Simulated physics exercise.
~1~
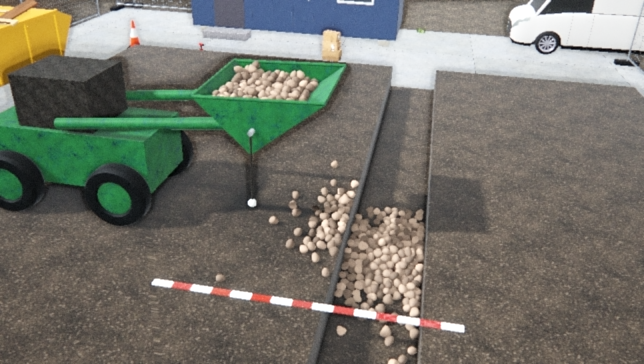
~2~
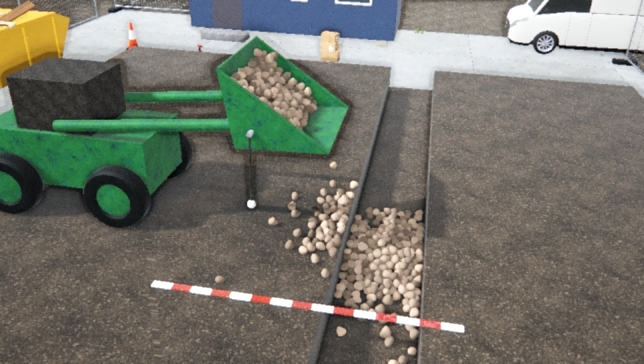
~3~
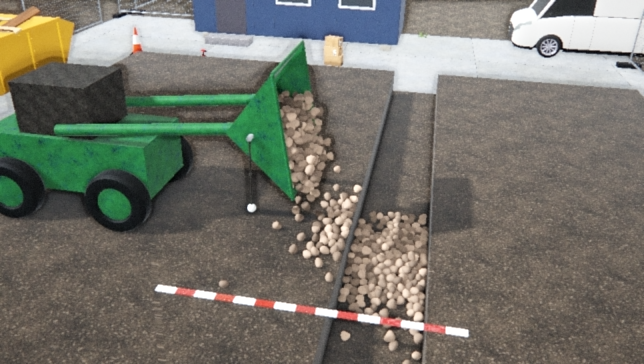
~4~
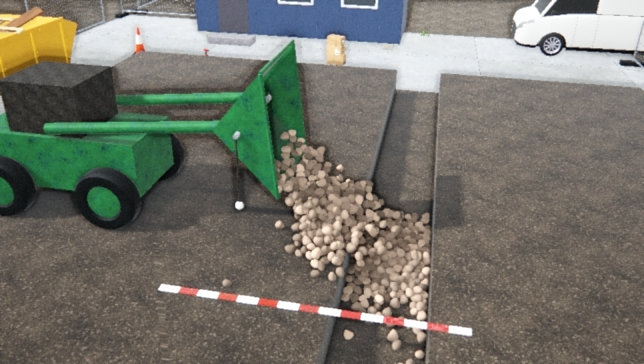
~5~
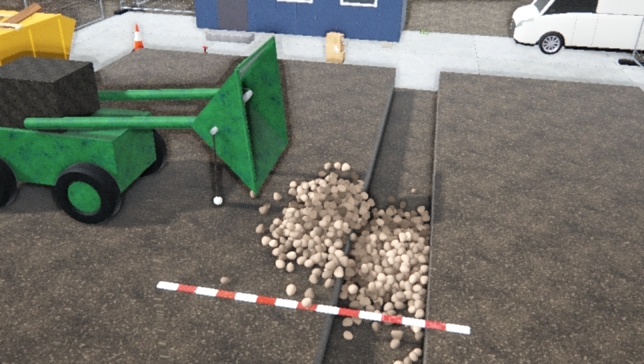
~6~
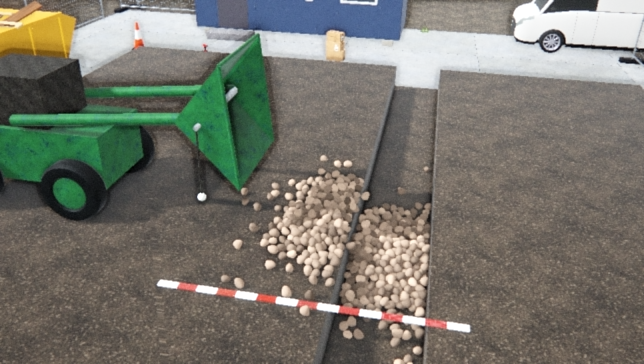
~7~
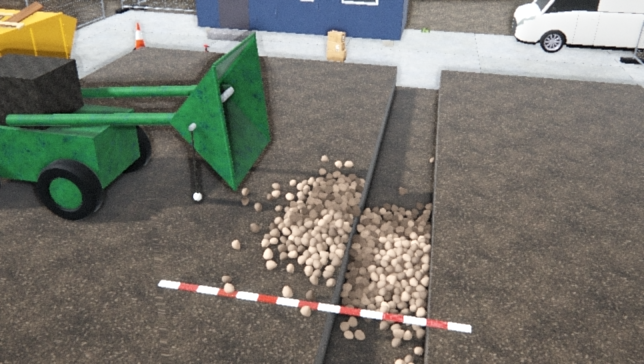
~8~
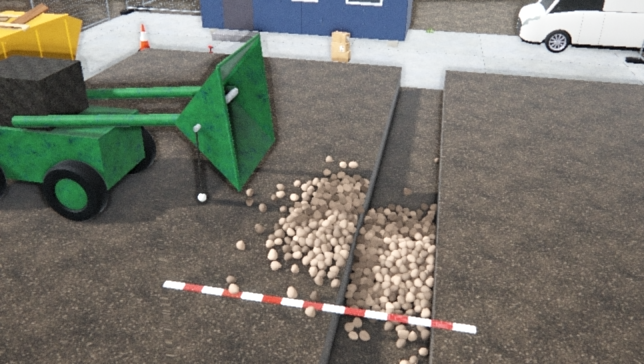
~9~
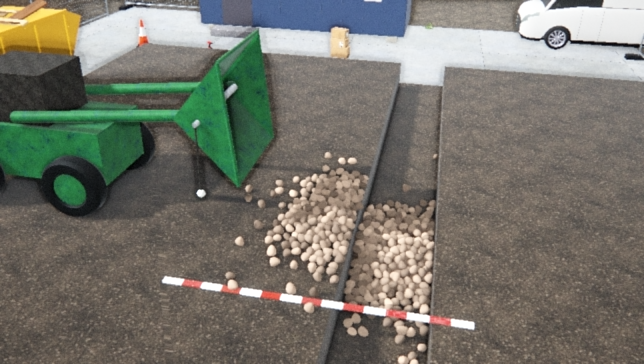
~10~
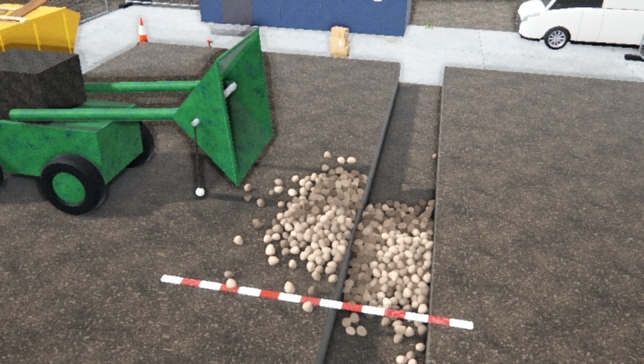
A green loader tips its stones at the trench edge, backs left and stops, bucket empty.
